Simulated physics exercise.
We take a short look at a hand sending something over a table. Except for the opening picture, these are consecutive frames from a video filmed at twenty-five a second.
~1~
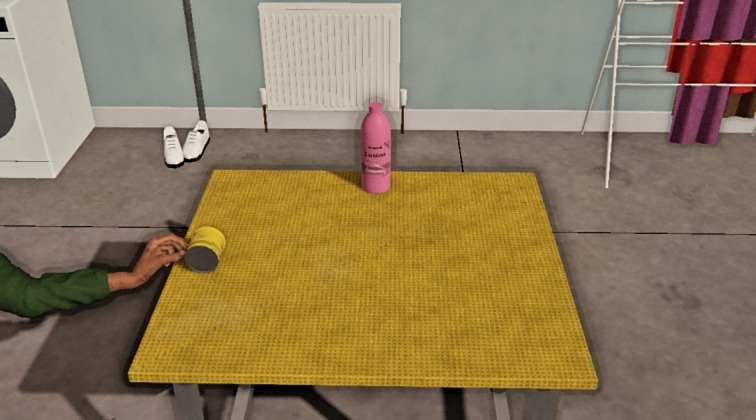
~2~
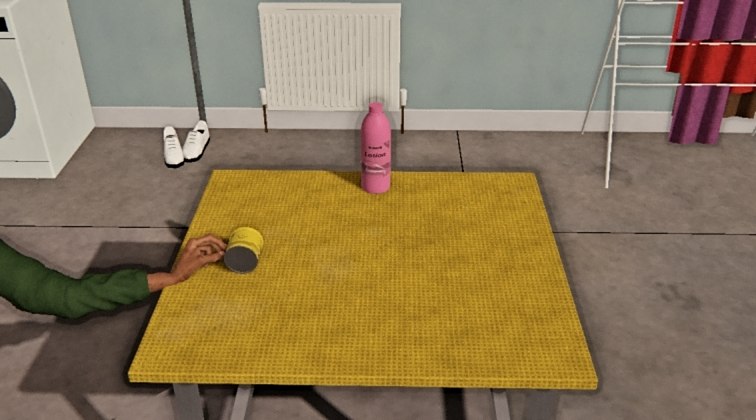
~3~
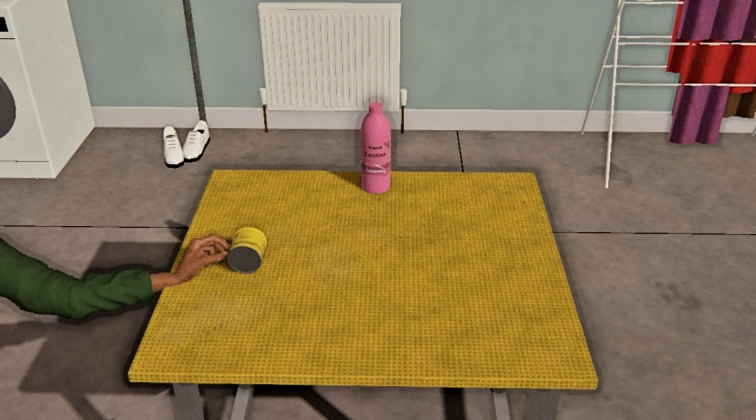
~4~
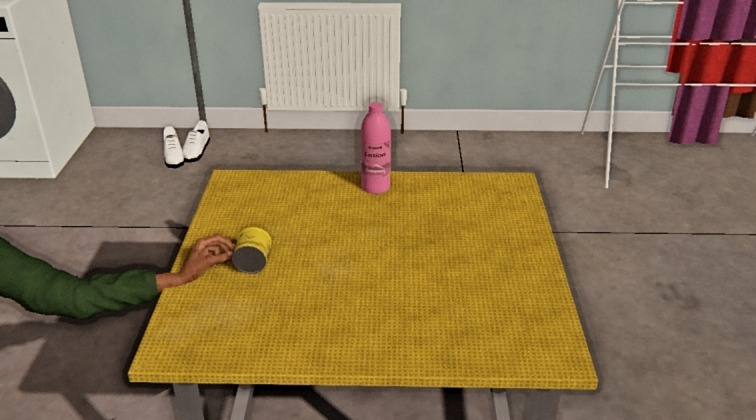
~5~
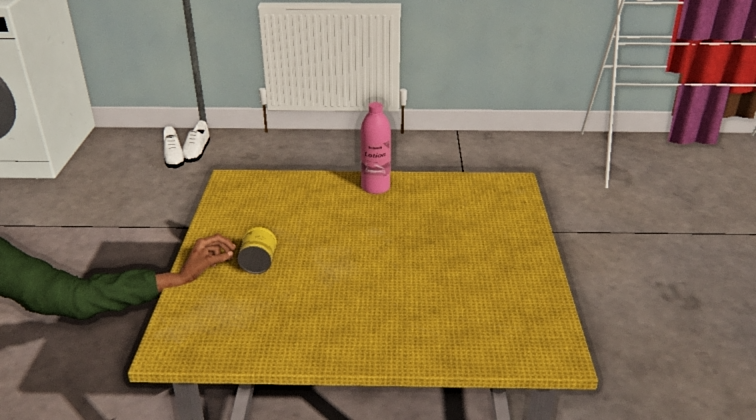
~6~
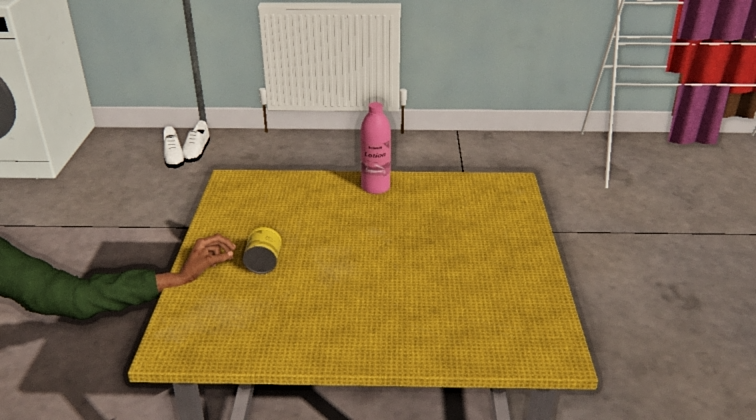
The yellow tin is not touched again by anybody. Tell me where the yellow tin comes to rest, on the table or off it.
Okay, so it fails to leave the table.
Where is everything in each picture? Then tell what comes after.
The first picture shows under the hand; yellow tin (205, 250).
The second picture shows under the hand; yellow tin (244, 251).
The third picture shows under the hand; yellow tin (247, 251).
The fourth picture shows yellow tin (252, 251).
The fifth picture shows yellow tin (257, 251).
The sixth picture shows yellow tin (263, 251) moved a little.
Then, 0.10 s later than the last frame, yellow tin moved about its own width near (274, 251).
Then, 0.40 s later than the last frame, yellow tin moved about its own width near (302, 251).
Then, 0.70 s later than the last frame, yellow tin moved well along near (317, 251).
When it is over, moved from the start, yellow tin. End places, in pixels of the last picture, yellow tin near (321, 251).
